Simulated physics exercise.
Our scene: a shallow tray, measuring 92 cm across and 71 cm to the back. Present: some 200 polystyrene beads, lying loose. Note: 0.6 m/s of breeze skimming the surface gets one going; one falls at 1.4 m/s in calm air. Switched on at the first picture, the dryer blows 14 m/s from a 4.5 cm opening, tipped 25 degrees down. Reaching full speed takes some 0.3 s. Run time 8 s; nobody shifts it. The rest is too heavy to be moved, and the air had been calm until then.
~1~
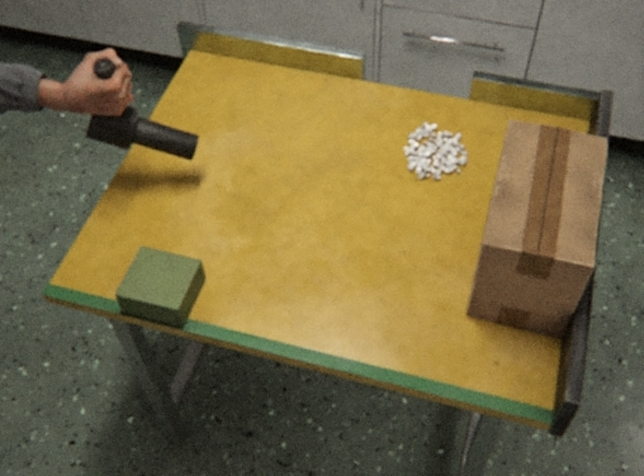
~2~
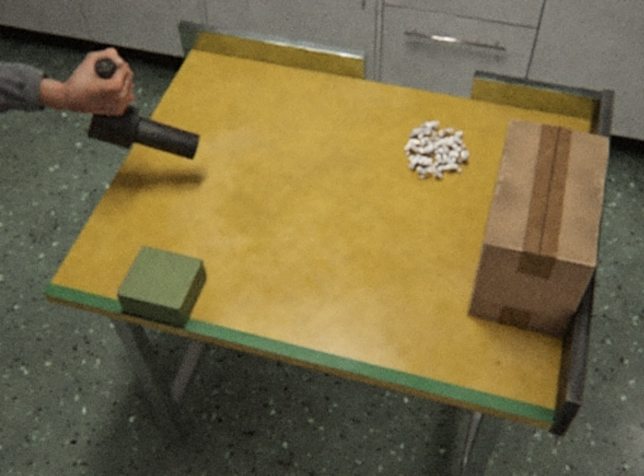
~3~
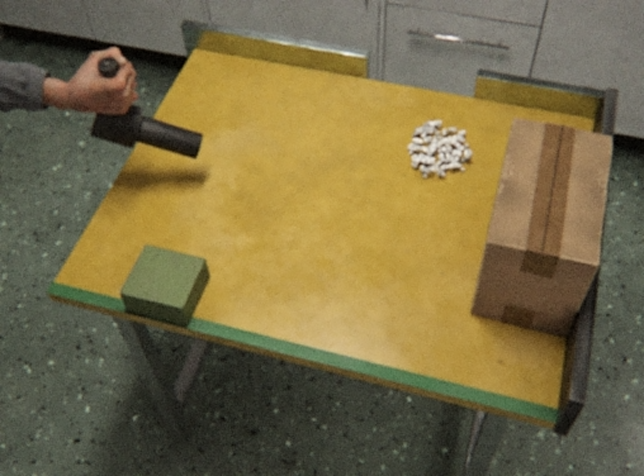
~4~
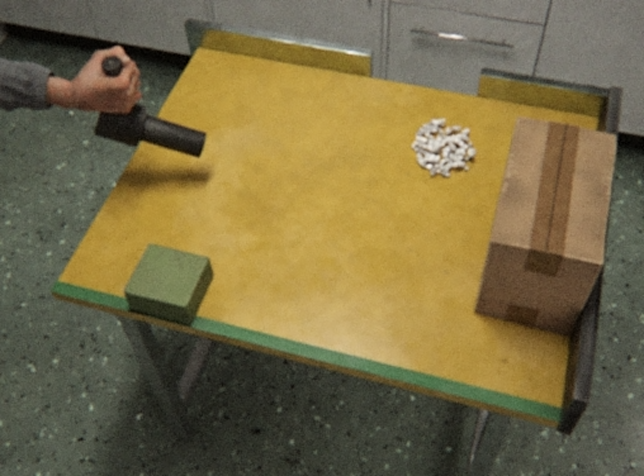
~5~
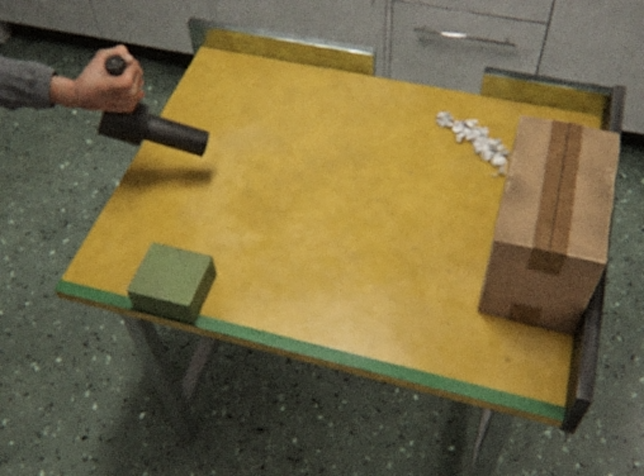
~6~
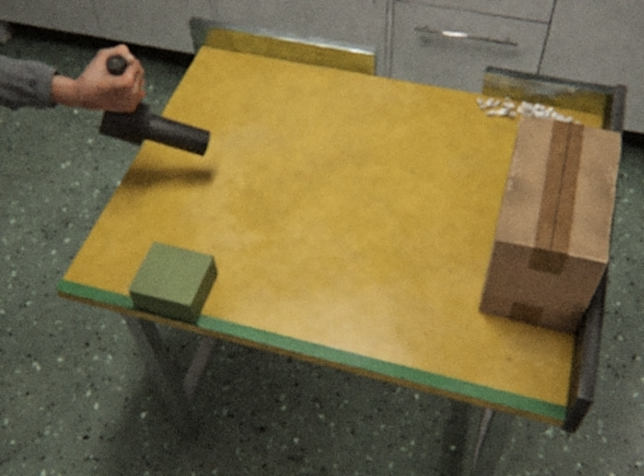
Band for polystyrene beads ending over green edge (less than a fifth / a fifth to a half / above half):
Less than a fifth.
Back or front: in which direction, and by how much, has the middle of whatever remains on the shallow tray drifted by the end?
I'd say backward, around 20 cm.
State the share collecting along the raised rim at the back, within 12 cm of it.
100 %.
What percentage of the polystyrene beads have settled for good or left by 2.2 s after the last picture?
Near 50 %.
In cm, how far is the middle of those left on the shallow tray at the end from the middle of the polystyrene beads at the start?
Around 35 cm, I reckon.
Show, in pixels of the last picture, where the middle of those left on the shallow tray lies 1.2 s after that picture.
Centre estimate: (615, 74) px.
Then, 1.2 s after the last picture the count stands so, 0 % are over the green edge; the middle of those still in play is near (615, 74).
Then, 2.2 s after the last picture the count stands so, 0 % are over the green edge; the middle of those still in play is near (623, 51).
Then, 4.1 s after the last picture the count stands so, 0 % are over the green edge; the middle of those still in play is near (628, 36).
Then, 7.7 s after the last picture, at the end, 0 % are over the green edge; the middle of those still in play is near (632, 28).
